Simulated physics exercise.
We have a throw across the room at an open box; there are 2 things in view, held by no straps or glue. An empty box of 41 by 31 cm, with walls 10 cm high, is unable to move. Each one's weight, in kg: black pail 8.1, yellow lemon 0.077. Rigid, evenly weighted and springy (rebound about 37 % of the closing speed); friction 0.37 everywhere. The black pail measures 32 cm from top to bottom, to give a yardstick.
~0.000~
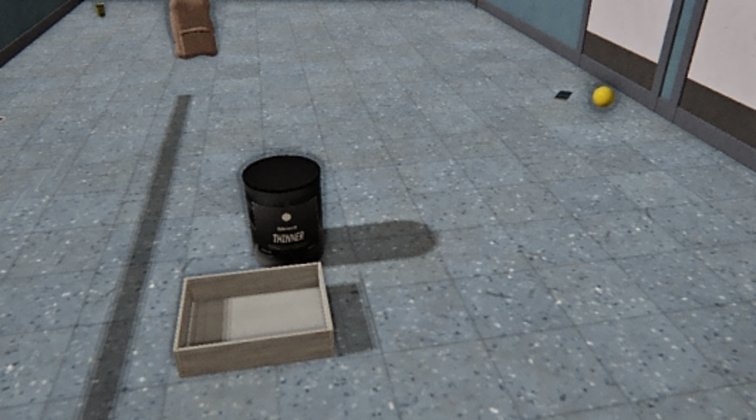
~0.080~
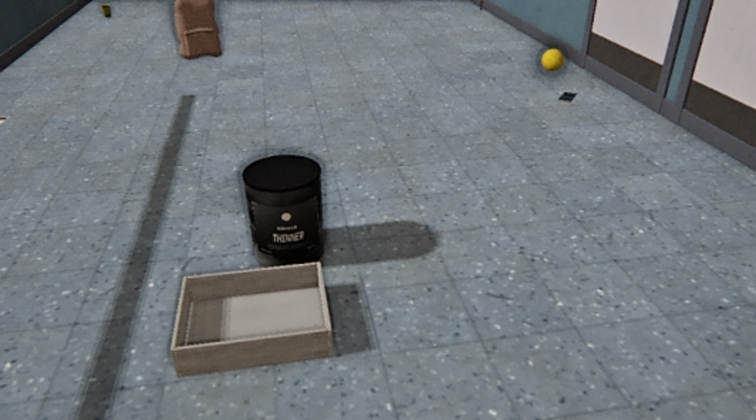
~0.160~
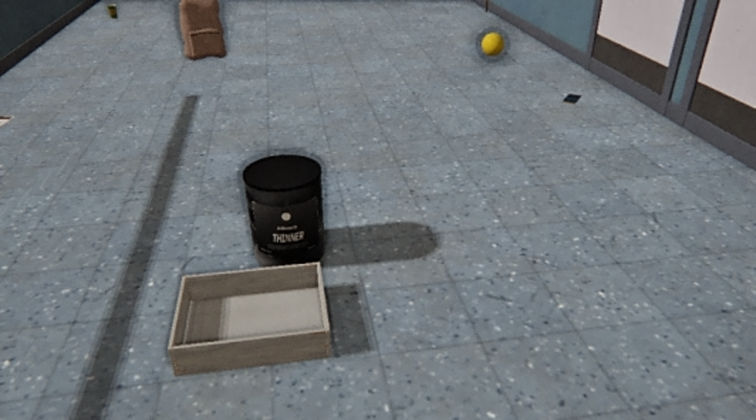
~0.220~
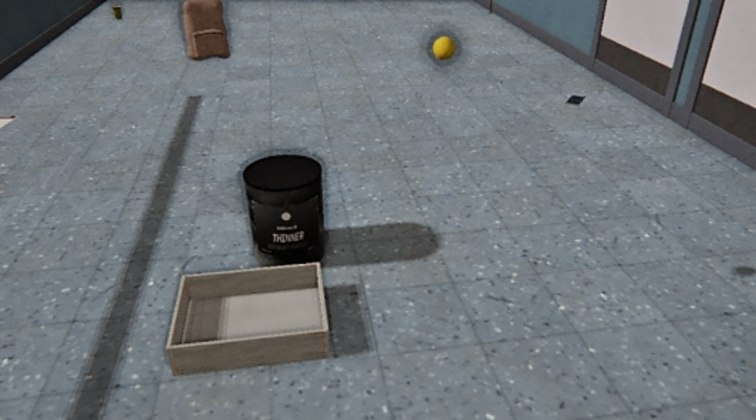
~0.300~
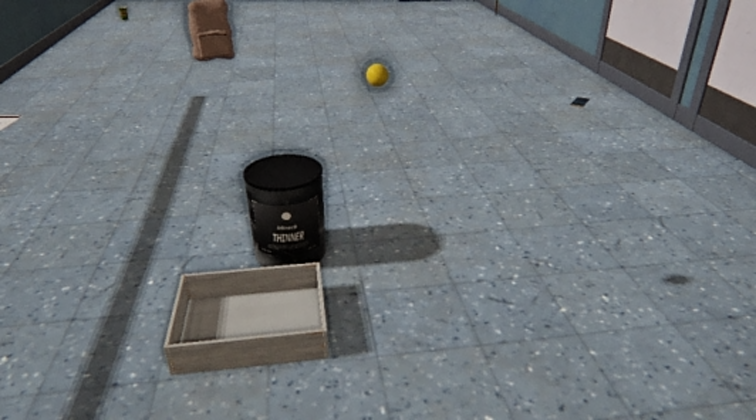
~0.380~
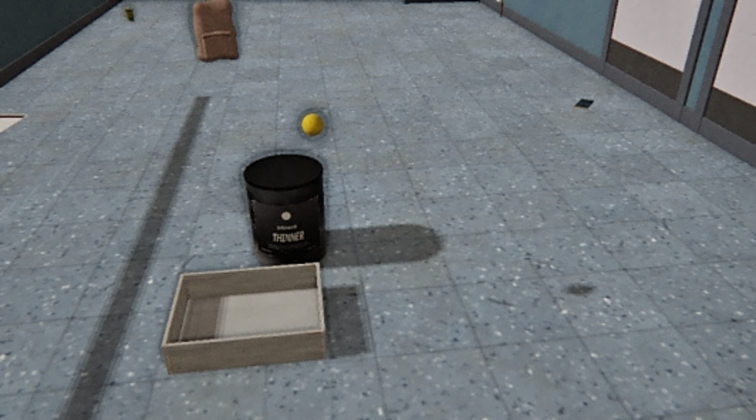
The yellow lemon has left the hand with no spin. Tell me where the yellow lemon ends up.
It ends up inside the box.
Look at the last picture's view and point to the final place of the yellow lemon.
Around (281, 298).
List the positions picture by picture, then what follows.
In the first picture, 101 cm to go; yellow lemon (604, 97); black pail (286, 213).
In the second picture, 84 cm to go; yellow lemon (553, 61); black pail (286, 213).
In the third picture, 68 cm to go; yellow lemon (493, 45); black pail (286, 213).
In the fourth picture, 55 cm to go; yellow lemon (444, 49); black pail (287, 213).
In the fifth picture, 39 cm to go; yellow lemon (378, 76); black pail (287, 212).
In the sixth picture, 22 cm to go; yellow lemon (313, 125); black pail (288, 212).
By 0.58 s, lemon inside the box; yellow lemon near (192, 312).
By 0.68 s, lemon inside the box; yellow lemon near (237, 292).
By 0.88 s, lemon inside the box; yellow lemon near (307, 297).
When it is over (2.5 s), lemon inside the box; black pail within 10 cm of the start. End places, in pixels of the last picture, yellow lemon near (281, 298).
